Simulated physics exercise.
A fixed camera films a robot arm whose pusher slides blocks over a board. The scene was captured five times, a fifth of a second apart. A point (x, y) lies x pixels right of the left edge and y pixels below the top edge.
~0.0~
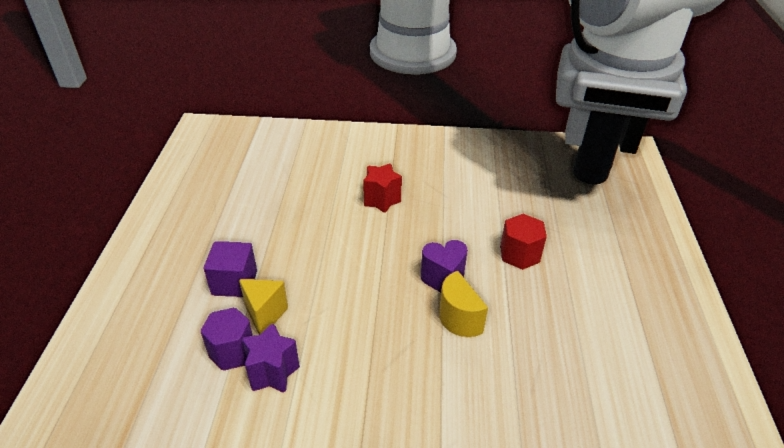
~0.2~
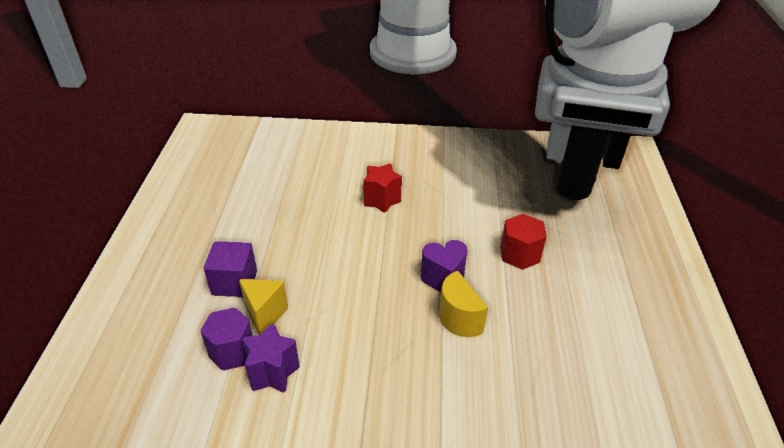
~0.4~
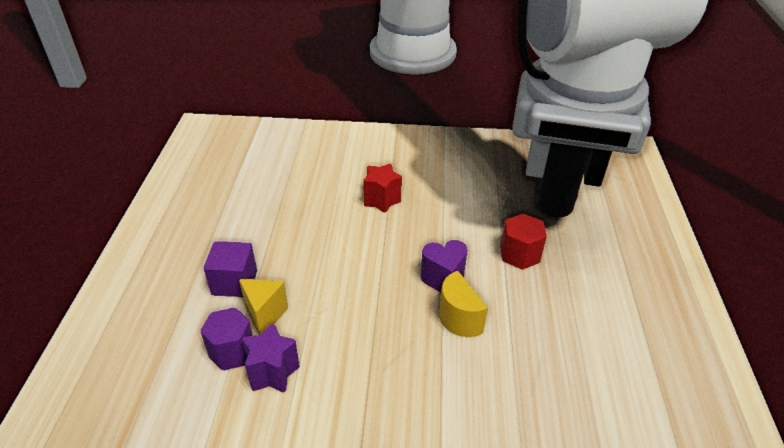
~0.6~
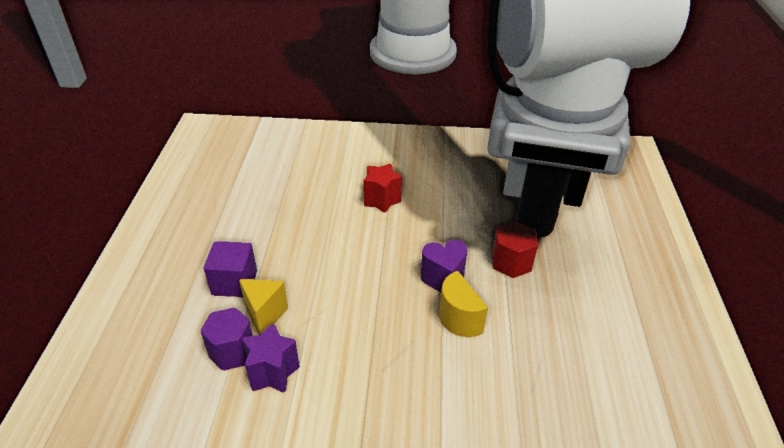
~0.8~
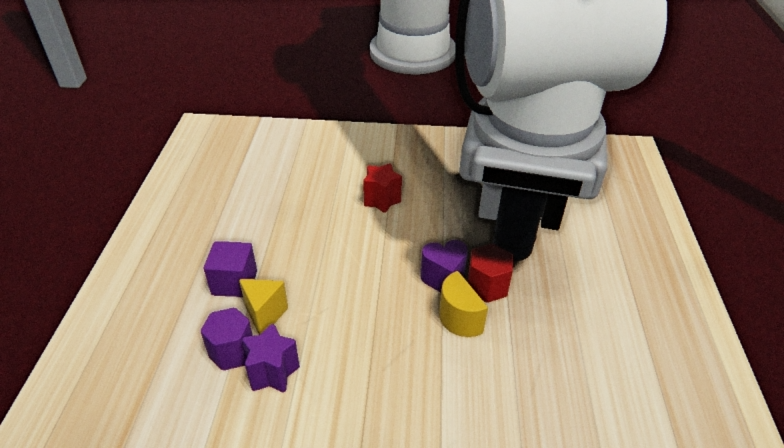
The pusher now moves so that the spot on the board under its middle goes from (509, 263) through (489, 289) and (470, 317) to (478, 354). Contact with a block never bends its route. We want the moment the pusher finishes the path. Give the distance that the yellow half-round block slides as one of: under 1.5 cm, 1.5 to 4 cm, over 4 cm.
That one ends up more than 4 cm from where it is now.
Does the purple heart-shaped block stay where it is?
I'd say yes.
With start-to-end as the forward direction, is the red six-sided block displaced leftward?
No - that is not the case.
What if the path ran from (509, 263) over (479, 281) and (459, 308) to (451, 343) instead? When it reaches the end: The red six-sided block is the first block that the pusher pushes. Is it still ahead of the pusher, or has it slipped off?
The pusher still drives it.
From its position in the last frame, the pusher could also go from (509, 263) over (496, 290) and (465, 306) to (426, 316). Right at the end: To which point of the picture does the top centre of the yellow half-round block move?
My prediction: (400, 352).
What follows on the original path. One third of the way, pusher at (492, 273); yellow half-round block at (446, 307); red six-sided block at (467, 285), turned 15° clockwise.
Two thirds of the way, pusher at (473, 302); yellow half-round block at (418, 337); red six-sided block at (444, 315), turned 15° clockwise.
At the end, pusher at (481, 338); purple heart-shaped block unmoved; yellow half-round block at (402, 349); red six-sided block at (436, 333), turned 30° clockwise.
